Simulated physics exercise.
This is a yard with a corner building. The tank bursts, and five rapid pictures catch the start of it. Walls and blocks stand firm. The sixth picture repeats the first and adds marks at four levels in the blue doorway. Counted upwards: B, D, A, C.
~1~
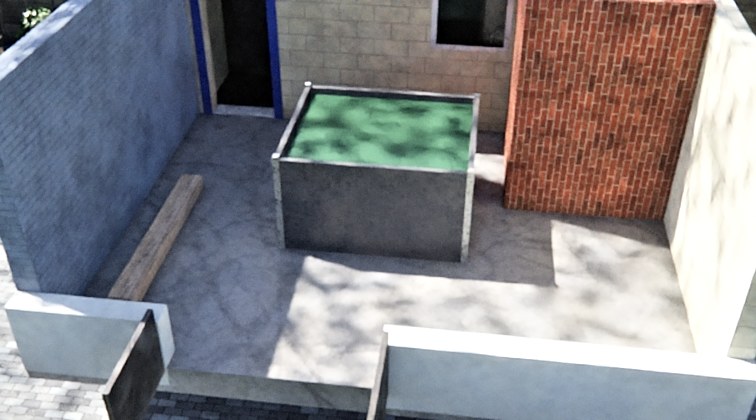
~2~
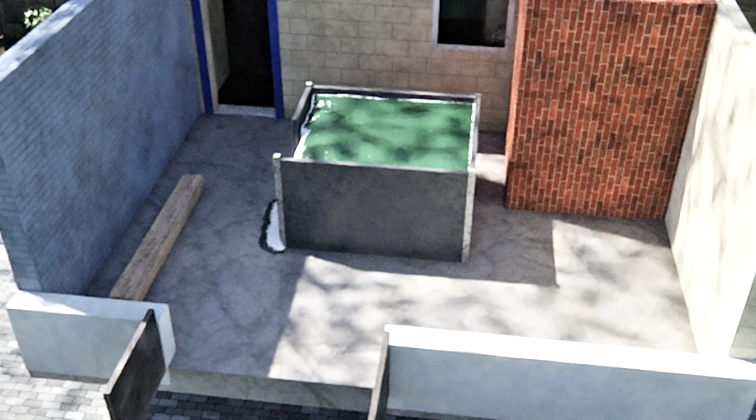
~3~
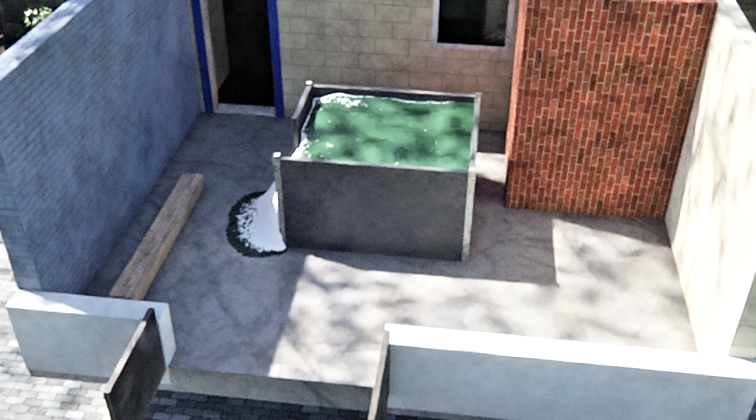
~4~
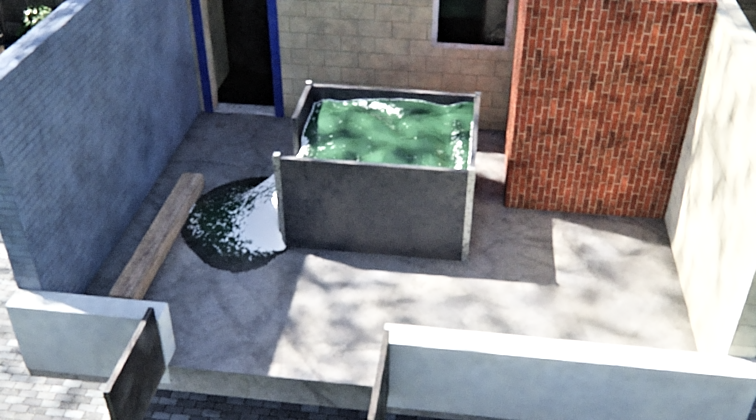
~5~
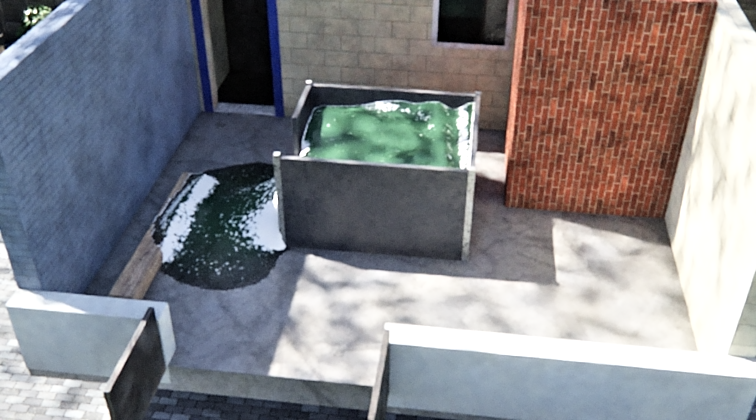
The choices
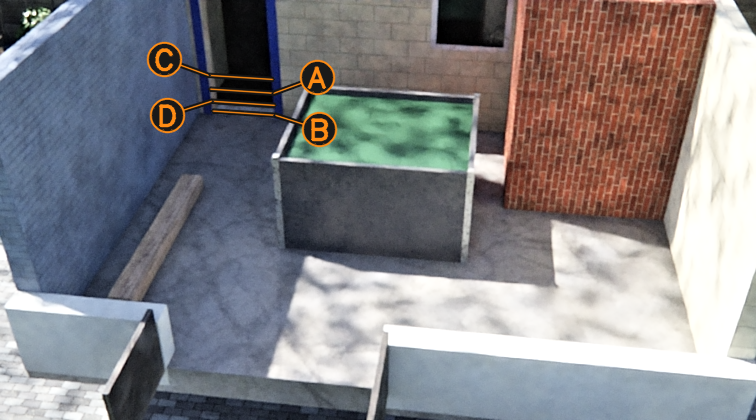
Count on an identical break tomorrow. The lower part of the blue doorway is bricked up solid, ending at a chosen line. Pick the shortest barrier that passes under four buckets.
Line A.
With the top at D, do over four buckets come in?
Yes, that goes wrong.
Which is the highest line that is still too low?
The answer is D.
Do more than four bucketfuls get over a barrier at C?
No, that is safe.
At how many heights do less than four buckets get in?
Two.
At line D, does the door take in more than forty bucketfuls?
No.
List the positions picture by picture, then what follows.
In the first picture, water in the tank at rest, its middle at (383, 132); foot of the blue doorway at (244, 116); open gate at (274, 310).
In the second picture, front seen at (279, 249), 1 % of the ground wet.
In the third picture, front seen at (254, 196), 3 % of the ground wet.
In the fourth picture, front seen at (200, 200), 8 % of the ground wet.
In the fifth picture, front seen at (164, 266), 13 % of the ground wet.
On the marked copy, A at (241, 91); B at (244, 113); C at (240, 77); D at (243, 103); from the bottom up B, D, A, C.
With A, a splash gets over, under a bucket.
With B, dozens of bucketfuls pour in.
With C, nothing gets over.
With D, about 12 bucketfuls get in.
